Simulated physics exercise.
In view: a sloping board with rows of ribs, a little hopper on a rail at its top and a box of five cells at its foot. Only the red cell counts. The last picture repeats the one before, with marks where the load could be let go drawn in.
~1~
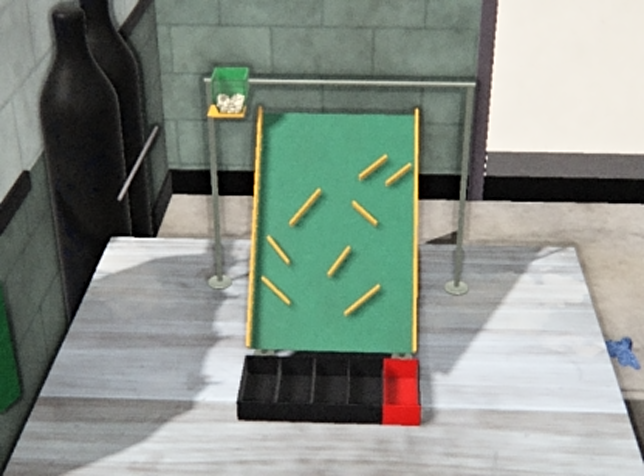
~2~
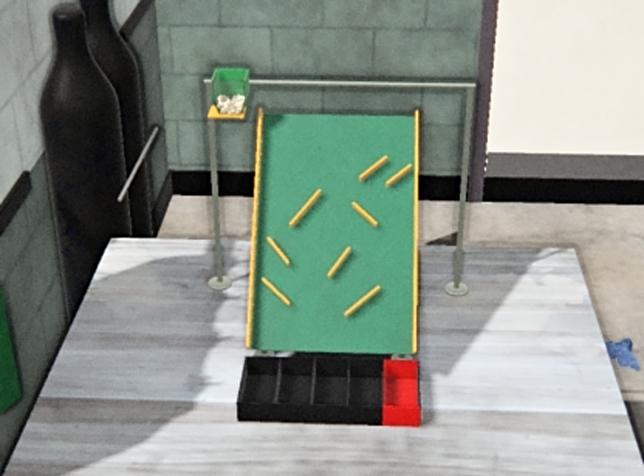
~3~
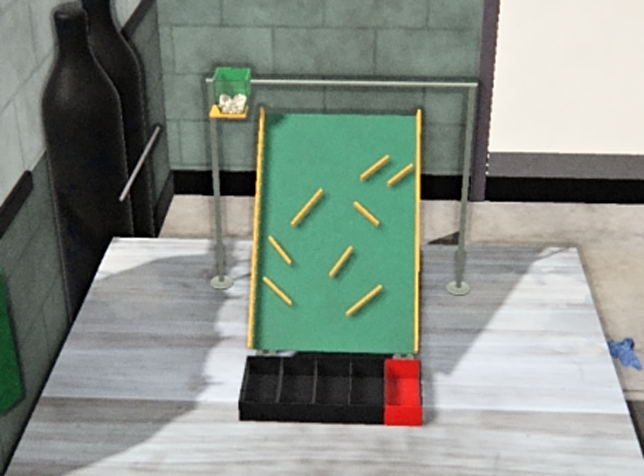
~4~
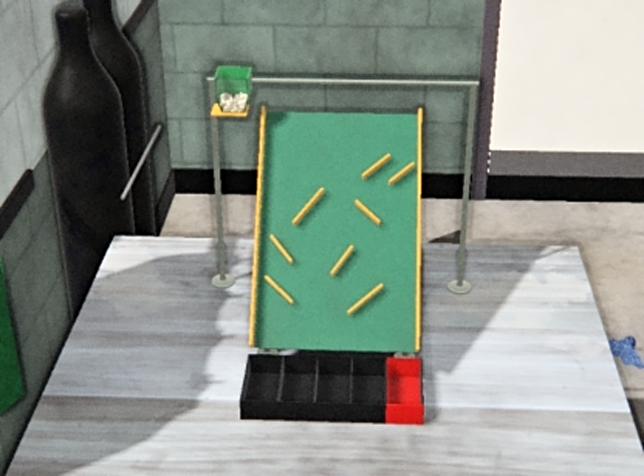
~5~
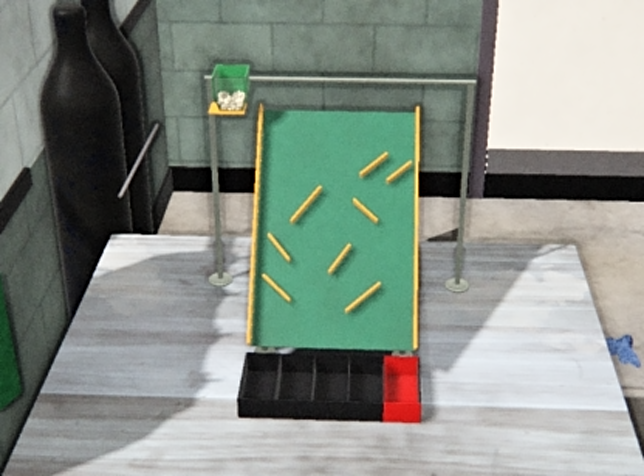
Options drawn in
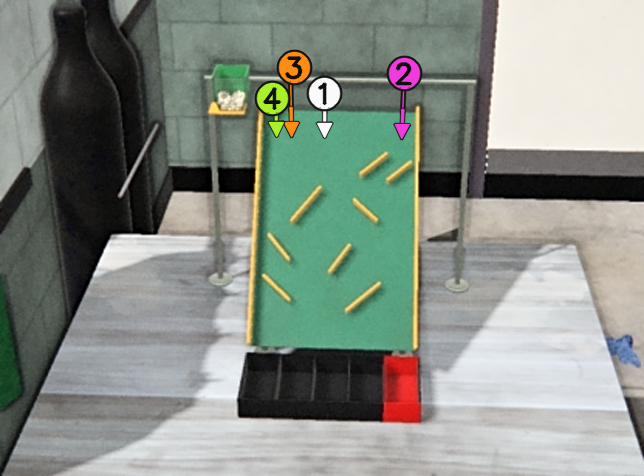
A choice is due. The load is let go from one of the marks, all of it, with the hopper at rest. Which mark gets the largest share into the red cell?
I would pick mark 2.
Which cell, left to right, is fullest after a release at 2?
It is the fifth one.
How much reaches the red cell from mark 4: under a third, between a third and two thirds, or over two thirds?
Under a third.
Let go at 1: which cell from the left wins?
The second from the left.
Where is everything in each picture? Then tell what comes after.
Hopper at (232, 107), white beans, door shut, in the first picture.
Ribs (360, 177) to (387, 156), (387, 183) to (411, 165), (290, 224) to (320, 190), in the second picture.
Ribs (355, 202) to (378, 223), (270, 237) to (290, 262), (330, 275) to (351, 247), in the third picture.
Ribs (266, 276) to (292, 301), (348, 312) to (382, 285), in the fourth picture.
Red cell at (402, 412), number 5 of 5 from the left, in the fifth picture.
On the marked copy, mark 1 meets the board at (324, 132); mark 2 meets the board at (401, 133); mark 3 meets the board at (291, 131); mark 4 meets the board at (276, 131).
For mark 1, none in the red cell, nearly all in other cells, a stray few outside the box.
For mark 2, about two thirds in the red cell, a small part in other cells, a small part held on the board, a small part outside the box.
For mark 3, none in the red cell, nearly all in other cells, a small part held on the board.
For mark 4, none in the red cell, most in other cells, a small part held on the board, a small part outside the box.
